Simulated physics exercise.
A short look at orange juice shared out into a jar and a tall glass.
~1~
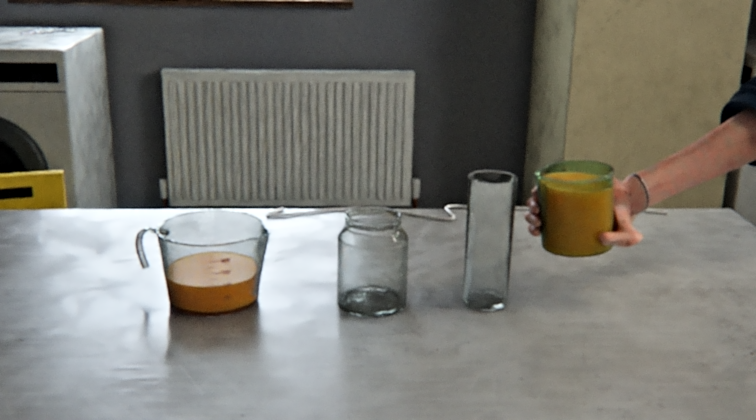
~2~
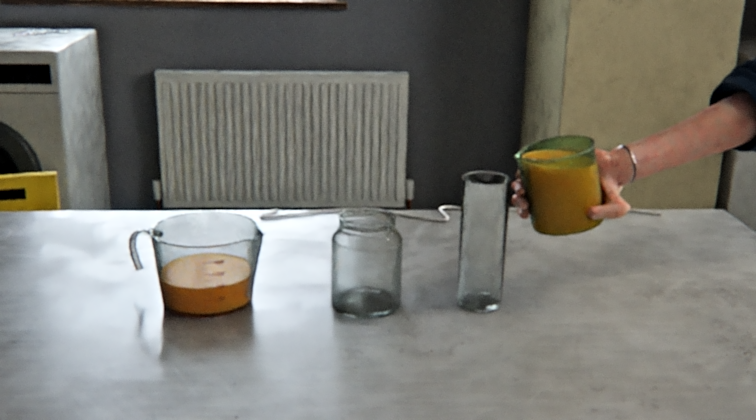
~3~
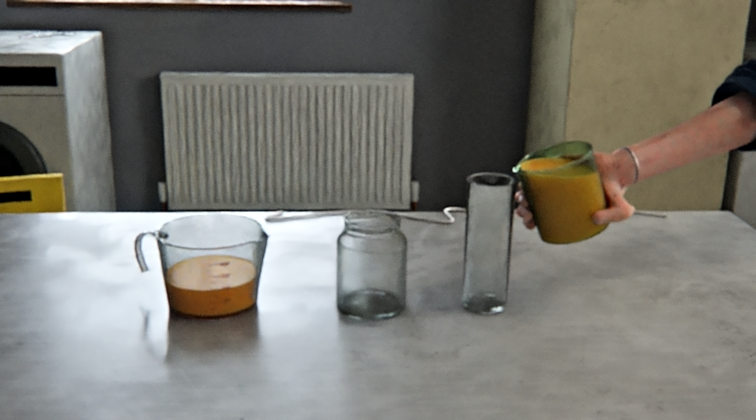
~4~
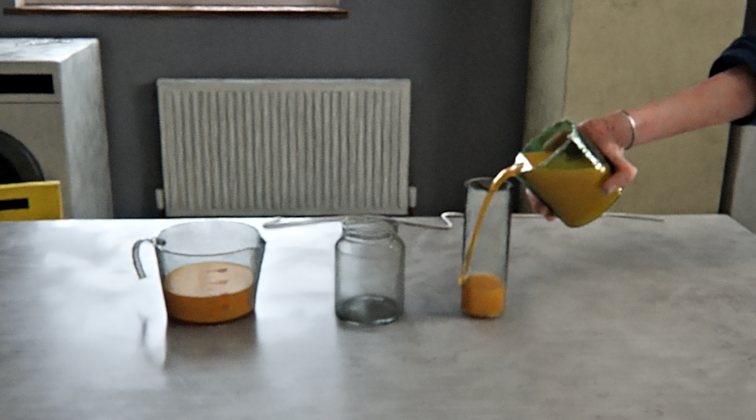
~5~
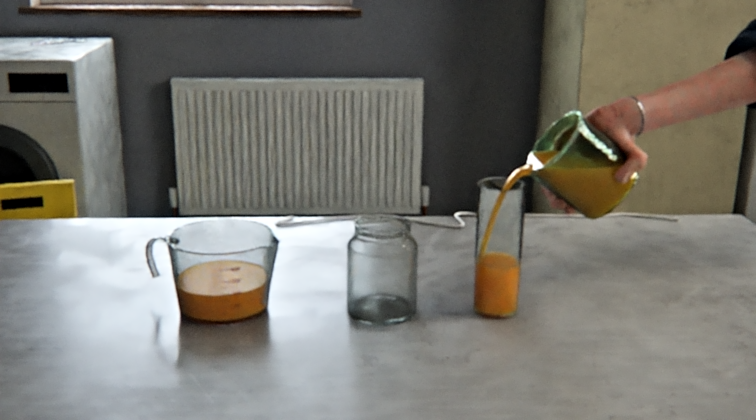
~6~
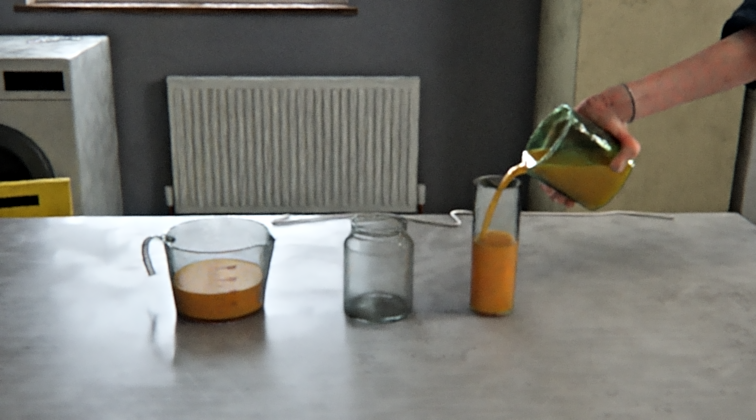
On a grey tabletop, a hand lifting a green-tinted glass beaker and pouring orange juice into a tall glass beside an empty jar.
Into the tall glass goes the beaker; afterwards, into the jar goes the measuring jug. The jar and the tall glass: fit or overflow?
One by one: The jar is roomy enough; the tall glass is not roomy enough.
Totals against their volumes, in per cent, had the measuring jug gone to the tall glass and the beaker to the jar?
About 90 % and 80 %.
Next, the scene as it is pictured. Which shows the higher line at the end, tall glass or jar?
The one on the right.
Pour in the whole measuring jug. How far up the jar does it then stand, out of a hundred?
About 55 per cent of its height.
Next, the tall glass is nearly full.
After that, the tall glass is full to the brim with a puddle round it.
Finally, the jar is about half full; the tall glass is full to the brim with a puddle round it.
